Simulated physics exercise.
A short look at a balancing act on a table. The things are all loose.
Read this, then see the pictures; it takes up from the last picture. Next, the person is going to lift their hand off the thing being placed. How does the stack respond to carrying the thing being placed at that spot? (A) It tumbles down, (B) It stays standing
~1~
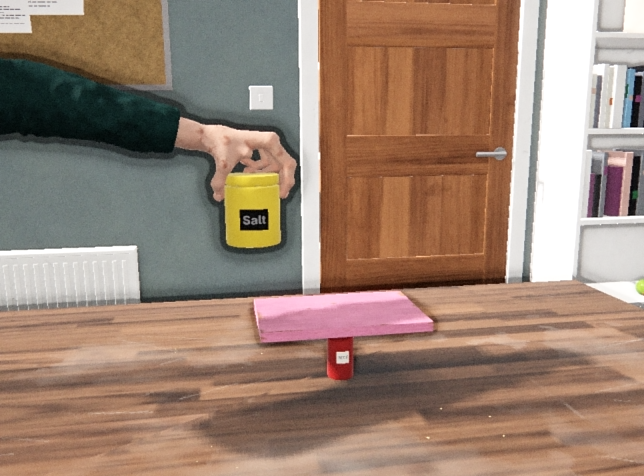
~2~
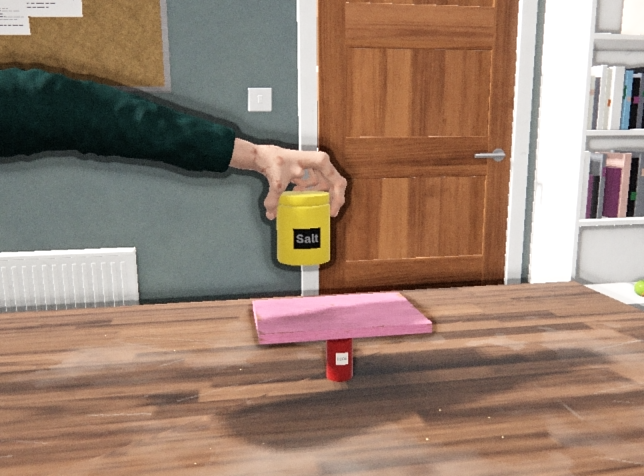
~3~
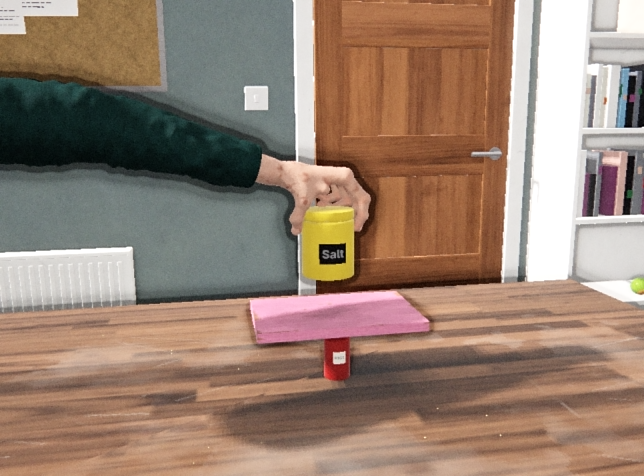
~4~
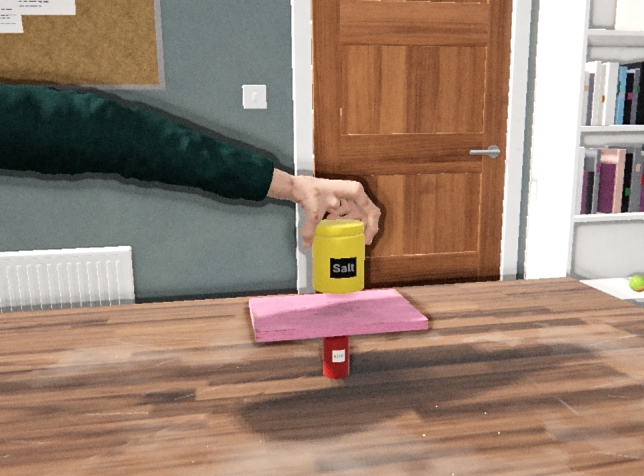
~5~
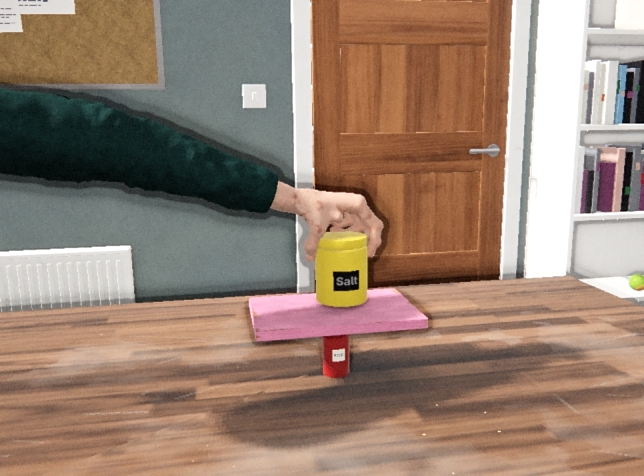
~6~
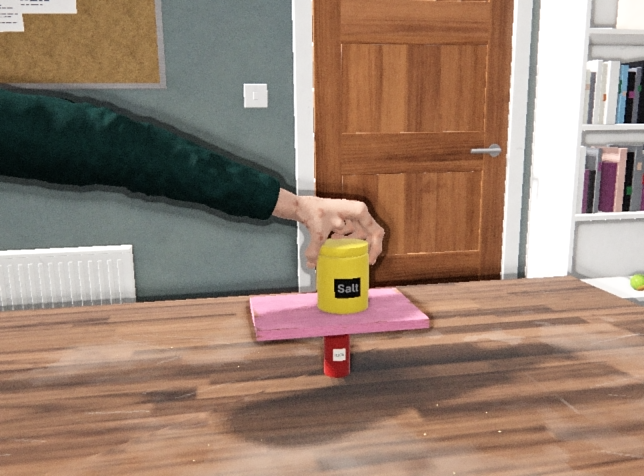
The answer is B.
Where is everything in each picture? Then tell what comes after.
On its way; yellow jar (253, 209); red shaker (341, 347), in the first frame.
On its way; yellow jar (303, 227); red shaker (339, 348), in the second frame.
On its way; yellow jar (328, 242); red shaker (337, 347), in the third frame.
On its way; yellow jar (338, 255); red shaker (336, 346), in the fourth frame.
On its way; yellow jar (342, 268); red shaker (336, 345), in the fifth frame.
In place under the hand; yellow jar (343, 275); red shaker (337, 344), in the sixth frame.
Then, 0.20 s after the last picture, nothing has stirred.
Then, 0.60 s after the last picture, yellow jar resting near (343, 275).
At rest, all 3 in place. Seen from the same camera at the end, yellow jar near (343, 275). The stack stays up.
